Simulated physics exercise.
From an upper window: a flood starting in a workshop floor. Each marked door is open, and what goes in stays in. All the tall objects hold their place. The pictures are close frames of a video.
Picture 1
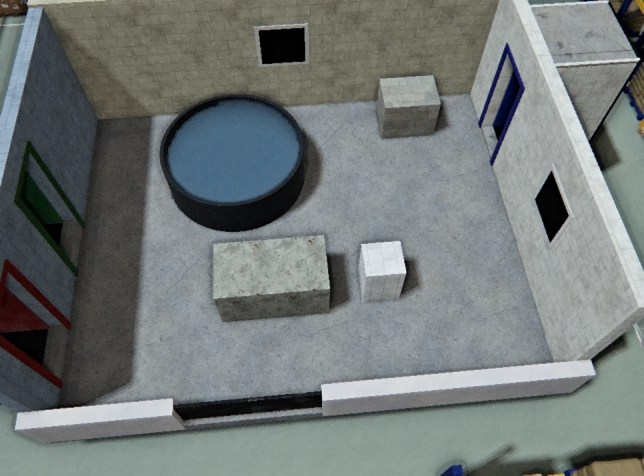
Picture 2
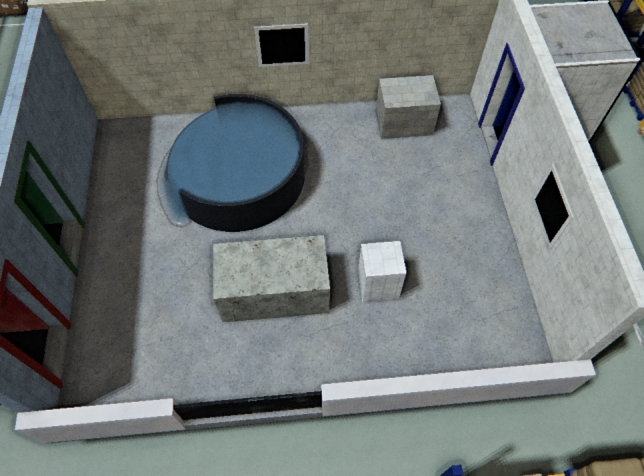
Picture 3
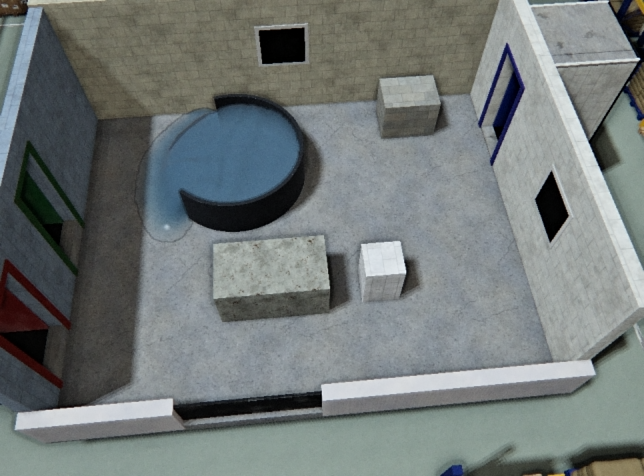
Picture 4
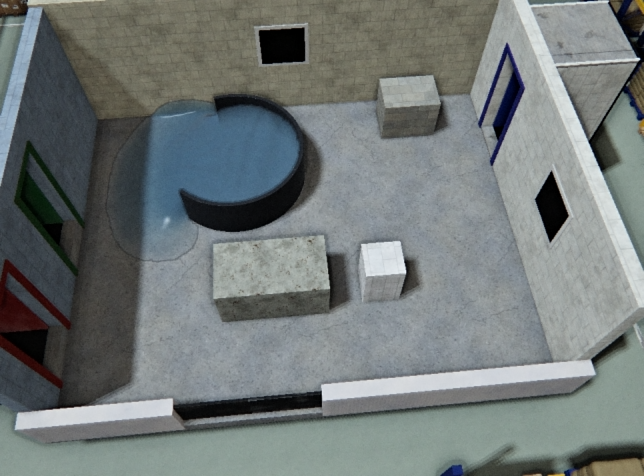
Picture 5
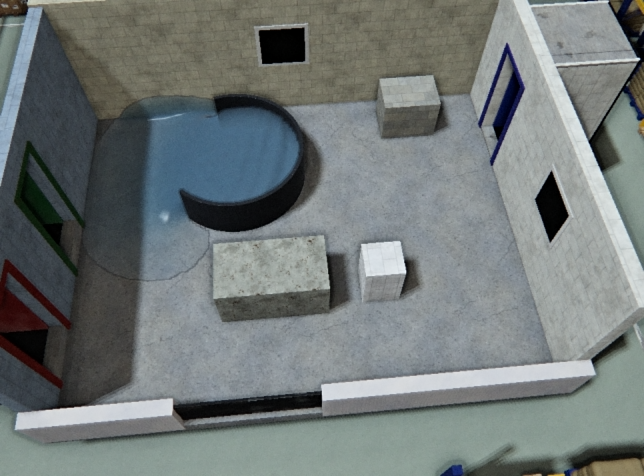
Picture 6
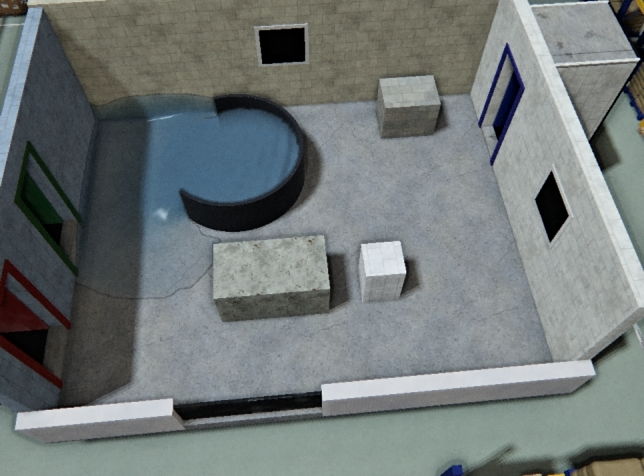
In the video, a round pool of still water stands in a walled workshop beside gray and white blocks; its left side opens, and water pours out, spreading leftward across the floor to the wall with the green-framed opening.
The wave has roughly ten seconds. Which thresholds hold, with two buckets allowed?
One by one: The blue door holds within the limit; the red door holds within the limit; the green door holds within the limit.
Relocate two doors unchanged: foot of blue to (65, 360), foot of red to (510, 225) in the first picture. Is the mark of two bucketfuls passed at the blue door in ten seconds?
Blue takes more.
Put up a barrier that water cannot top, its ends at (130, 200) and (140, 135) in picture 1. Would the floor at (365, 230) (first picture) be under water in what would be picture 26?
At that place: No water.
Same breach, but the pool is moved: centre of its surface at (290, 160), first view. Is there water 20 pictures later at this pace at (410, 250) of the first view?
There: Not flooded.
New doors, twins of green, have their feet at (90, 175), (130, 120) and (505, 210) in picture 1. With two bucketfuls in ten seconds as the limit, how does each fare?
One after the other: Passes that mark, passes that mark, takes less.
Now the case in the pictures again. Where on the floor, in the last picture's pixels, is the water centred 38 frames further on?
I would point to (232, 247).
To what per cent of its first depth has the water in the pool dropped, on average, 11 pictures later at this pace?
I make it 30 per cent.
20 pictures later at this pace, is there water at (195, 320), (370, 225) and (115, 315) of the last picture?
In that order: Under water, no water, under water.
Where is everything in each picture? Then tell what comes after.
Still water in the round pool at (233, 149), in the first frame.
Water pours out at (174, 159) and has run to a hidden place, in the second frame.
The front is at (163, 238), out from the gap at (174, 159), in the third frame.
Water pours out at (175, 161) and has run to (158, 258), in the fourth frame.
Water pours out at (175, 161) and has run to (131, 274), in the fifth frame.
Water pours out at (175, 162) and has run to (102, 289), in the sixth frame.
A moment on, water covers 25 % of the floor; the blue door not reached, the red door wet at the sill, nothing in, the green door wet at the sill, nothing in.
Next, water covers 30 % of the floor; the blue door not reached, the red door wet at the sill, nothing in, the green door under two buckets in.
Then, water covers 50 % of the floor; the blue door not reached, the red door wet at the sill, nothing in, the green door under two buckets in.
Later, water covers 85 % of the floor; the blue door wet at the sill, nothing in, the red door under two buckets in, the green door under two buckets in.
In the end, water covers 100 % of the floor; the blue door under two buckets in, the red door under two buckets in, the green door under two buckets in.
